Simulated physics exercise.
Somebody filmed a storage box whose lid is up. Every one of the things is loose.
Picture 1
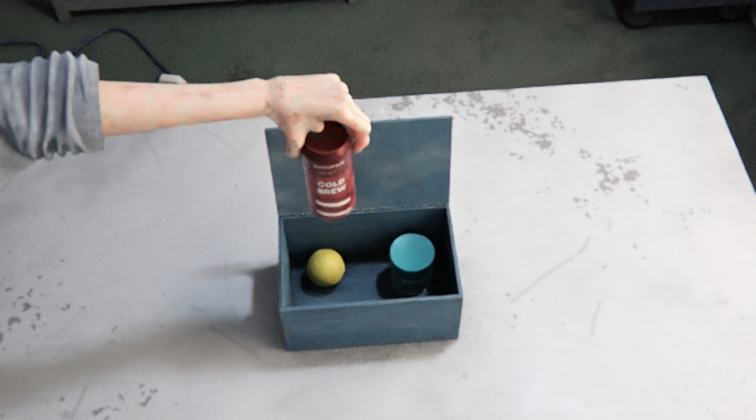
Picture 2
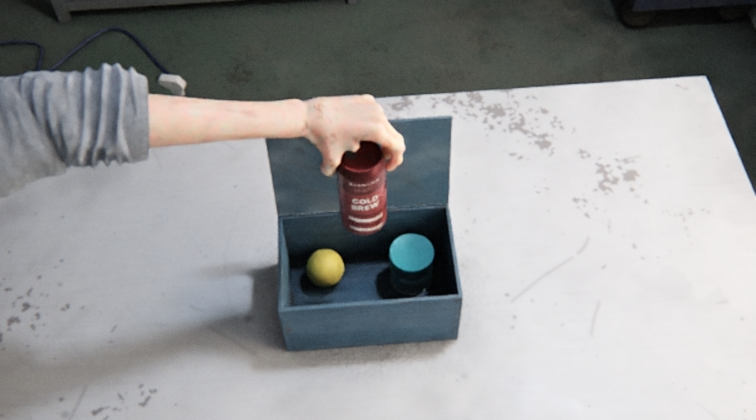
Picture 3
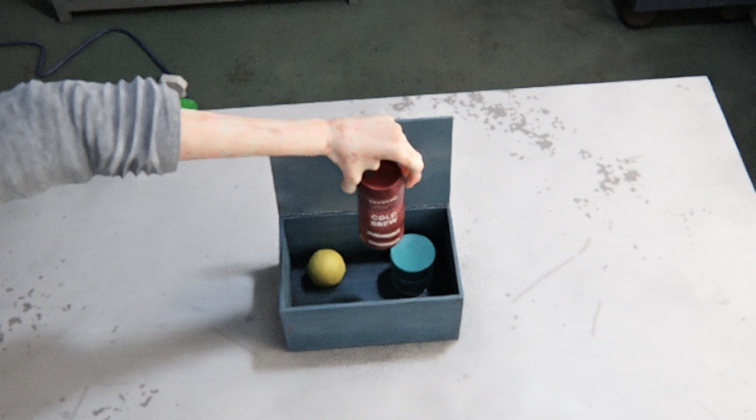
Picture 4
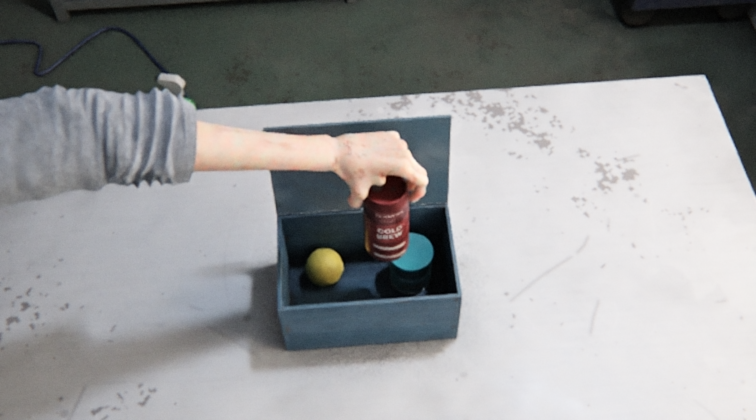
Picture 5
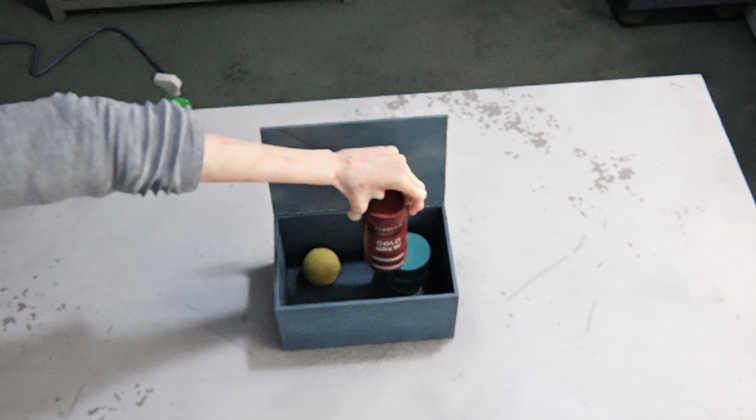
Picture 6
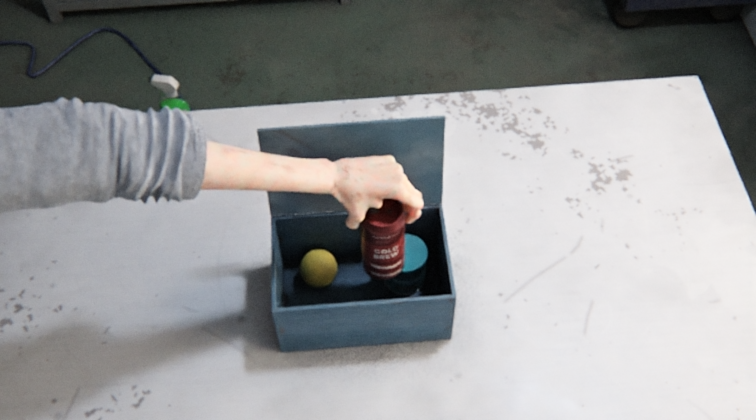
In the video, a hand holding a red cold brew can moves to the right over an open blue-gray box containing a yellow lemon and a teal cup, then lowers the can into the box between them.
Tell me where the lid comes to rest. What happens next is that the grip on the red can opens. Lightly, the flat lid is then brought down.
Comes to rest closed.
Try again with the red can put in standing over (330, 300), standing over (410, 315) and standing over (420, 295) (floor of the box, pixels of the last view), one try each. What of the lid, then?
In case one it ends up closed, in case two it remains open and in case three it remains open.
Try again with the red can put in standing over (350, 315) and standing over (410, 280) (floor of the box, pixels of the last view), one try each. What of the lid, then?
Lid: First try open, second try open.
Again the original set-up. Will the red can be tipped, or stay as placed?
As it turns out, it changes its angle.
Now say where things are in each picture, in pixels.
The first frame shows coming down; red can (329, 173); yellow lemon (326, 268).
The second frame shows coming down; red can (363, 190); yellow lemon (325, 268).
The third frame shows coming down; red can (381, 206); yellow lemon (326, 268).
The fourth frame shows coming down; red can (386, 219); yellow lemon (324, 267).
The fifth frame shows coming down; red can (385, 231); yellow lemon (321, 267).
The sixth frame shows in place under the hand; red can (383, 239); yellow lemon (319, 269).
Then, 0.90 s past the last view, lid starting down; red can on its side near (333, 314); yellow lemon displaced a little.
Then, 1.70 s past the last view, lid 46° above the rim; red can on its side near (333, 313); yellow lemon displaced a little.
Finally, lid shut; down or leaning hard in the box, red can; the other 2 still in place. Final places as the last picture's camera would see them, red can near (333, 313).
